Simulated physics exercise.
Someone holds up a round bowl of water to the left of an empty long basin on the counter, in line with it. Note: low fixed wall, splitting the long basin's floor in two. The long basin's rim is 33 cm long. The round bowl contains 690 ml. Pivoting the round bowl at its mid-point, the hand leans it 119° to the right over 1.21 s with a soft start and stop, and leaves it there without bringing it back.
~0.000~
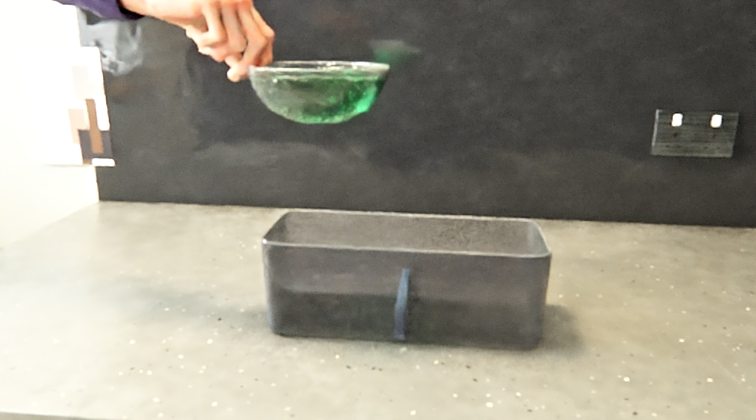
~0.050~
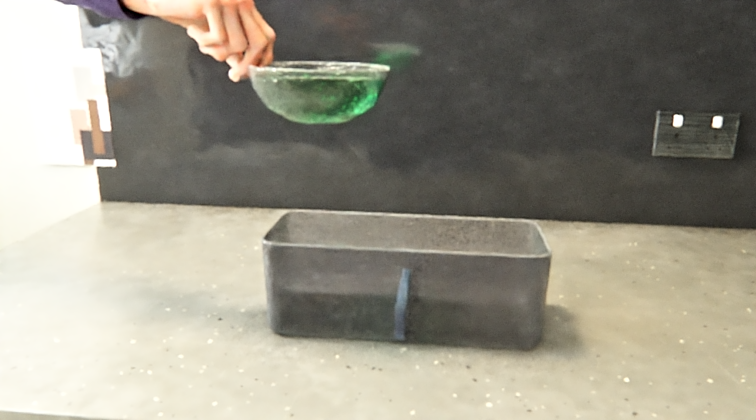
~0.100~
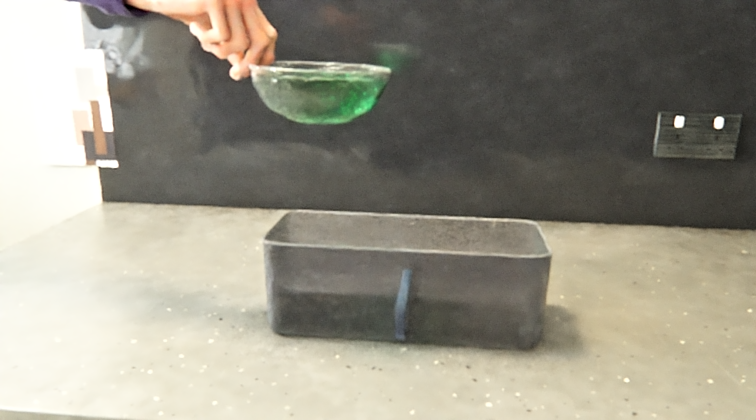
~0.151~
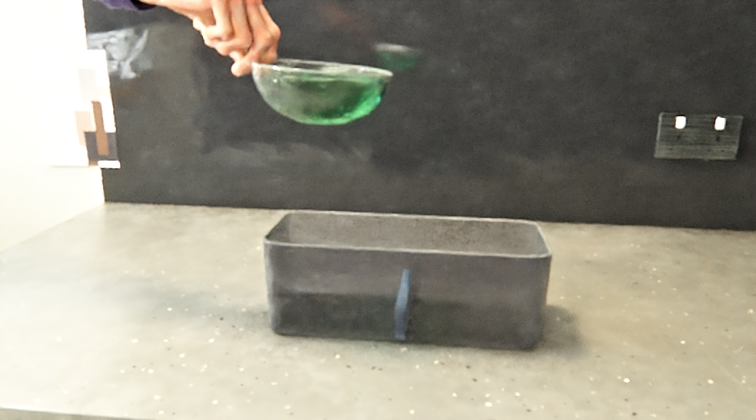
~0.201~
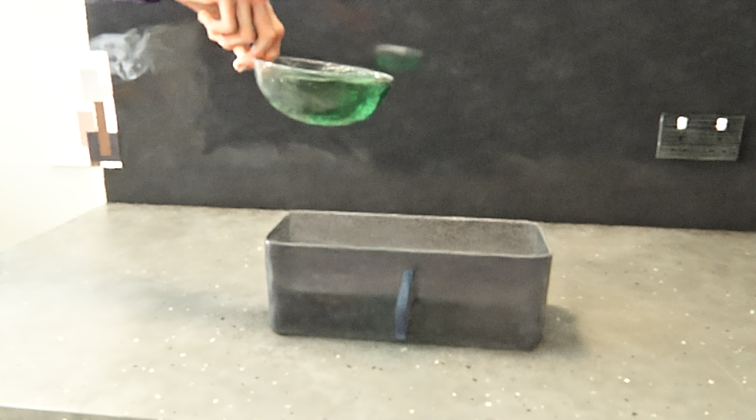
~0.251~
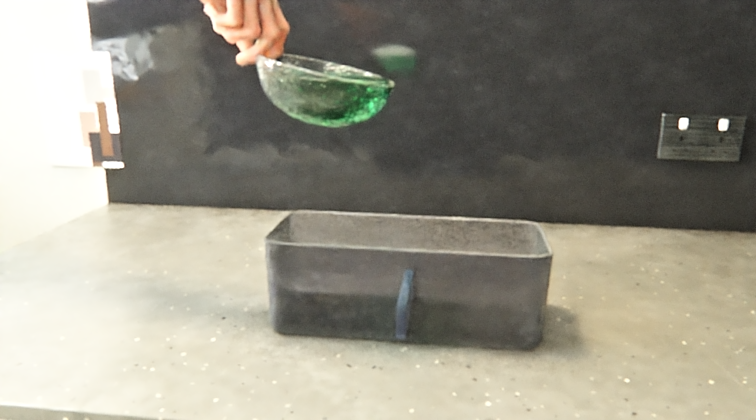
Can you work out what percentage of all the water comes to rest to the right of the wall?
I would put it at 78 per cent.
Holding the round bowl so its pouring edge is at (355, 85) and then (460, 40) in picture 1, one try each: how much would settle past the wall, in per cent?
Respectively about 55 and 70 percent.
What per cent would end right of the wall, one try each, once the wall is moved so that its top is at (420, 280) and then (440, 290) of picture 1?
70 % and 50 %.
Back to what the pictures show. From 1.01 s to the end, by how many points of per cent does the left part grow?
Around 1 in a hundred.
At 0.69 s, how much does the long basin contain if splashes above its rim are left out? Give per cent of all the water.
About 36%.
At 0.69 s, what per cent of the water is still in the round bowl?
Roughly 20 per cent.
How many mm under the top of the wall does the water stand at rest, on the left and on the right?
About 34 mm on the left, about 14 mm on the right.
By 0.69 s the tilt is 72° and 21 per cent is still to pour, 2 is left of the wall and 35 right of it.
By 1.01 s the tilt is 111° and 0 per cent is still to pour, 19 is left of the wall and 79 right of it.
By 1.35 s the tilt is 119° and 0 per cent is still to pour, 20 is left of the wall and 78 right of it.
By 1.71 s the tilt is 119° and 0 per cent is still to pour, 20 is left of the wall and 78 right of it.
At rest 20 per cent lies left of the wall, 78 right of it and 2 outside.
